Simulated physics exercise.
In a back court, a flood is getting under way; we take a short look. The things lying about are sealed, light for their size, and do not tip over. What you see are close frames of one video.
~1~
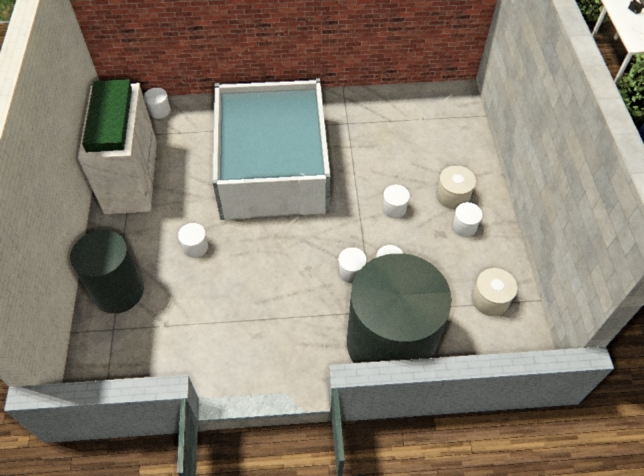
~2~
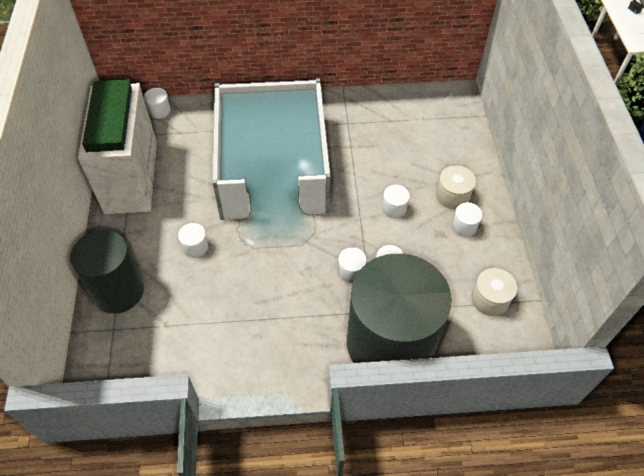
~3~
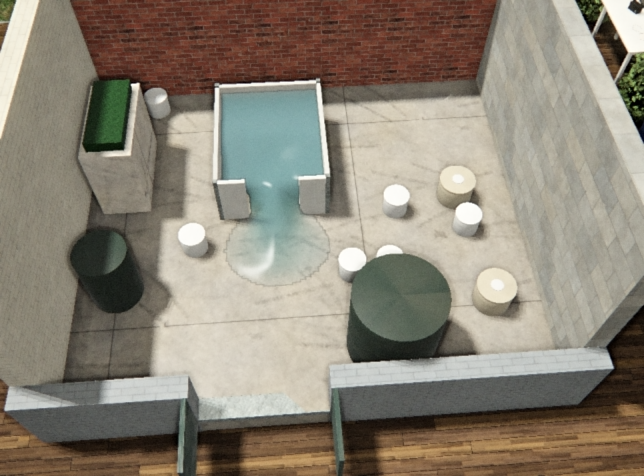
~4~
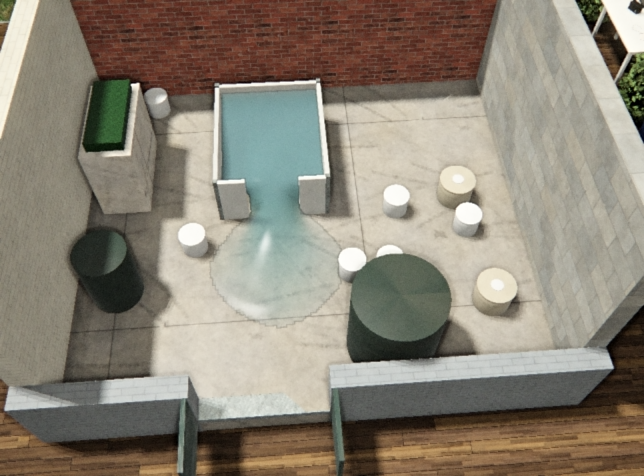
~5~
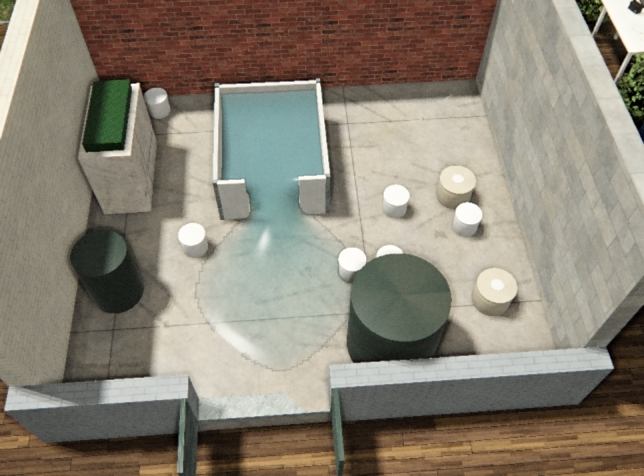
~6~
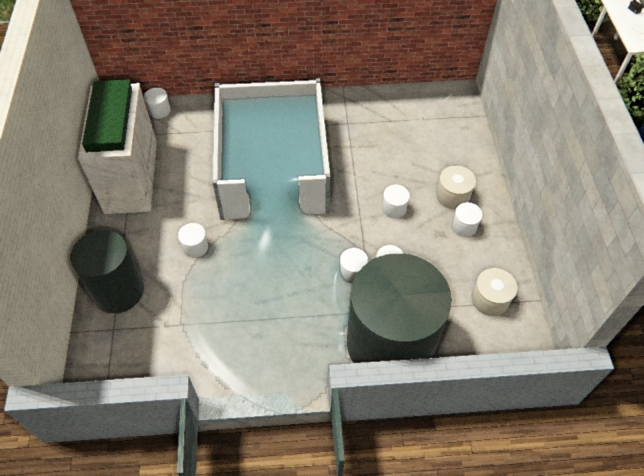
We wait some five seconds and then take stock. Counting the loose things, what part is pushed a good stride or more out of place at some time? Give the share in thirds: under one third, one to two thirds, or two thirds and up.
Looks to me like under one in three get shifted a long way.
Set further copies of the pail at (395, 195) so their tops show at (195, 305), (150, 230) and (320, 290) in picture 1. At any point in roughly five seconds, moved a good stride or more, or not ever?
So, in order, the copies go a long way, nowhere much, a long way.
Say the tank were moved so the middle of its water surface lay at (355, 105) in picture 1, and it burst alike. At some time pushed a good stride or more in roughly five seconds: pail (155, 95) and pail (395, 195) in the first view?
First: Stayed short. Second: Covered that distance.
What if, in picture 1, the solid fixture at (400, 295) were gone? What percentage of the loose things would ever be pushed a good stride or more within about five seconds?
20 per cent.
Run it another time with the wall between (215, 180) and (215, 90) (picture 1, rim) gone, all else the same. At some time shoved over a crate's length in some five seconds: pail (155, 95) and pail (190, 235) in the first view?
Here's the pair: Made it that far, then made it that far.
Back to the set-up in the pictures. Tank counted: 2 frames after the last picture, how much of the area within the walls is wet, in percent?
30 per cent.
A moment on, 0 of 8 are well off their spots; 0 afloat.
Next, 1 of 8 are well off their spots; 0 afloat.
Later, 1 of 8 are well off their spots; 0 afloat.
In the end, 1 of 8 are well off their spots, and 1 have been at some point; 0 afloat.
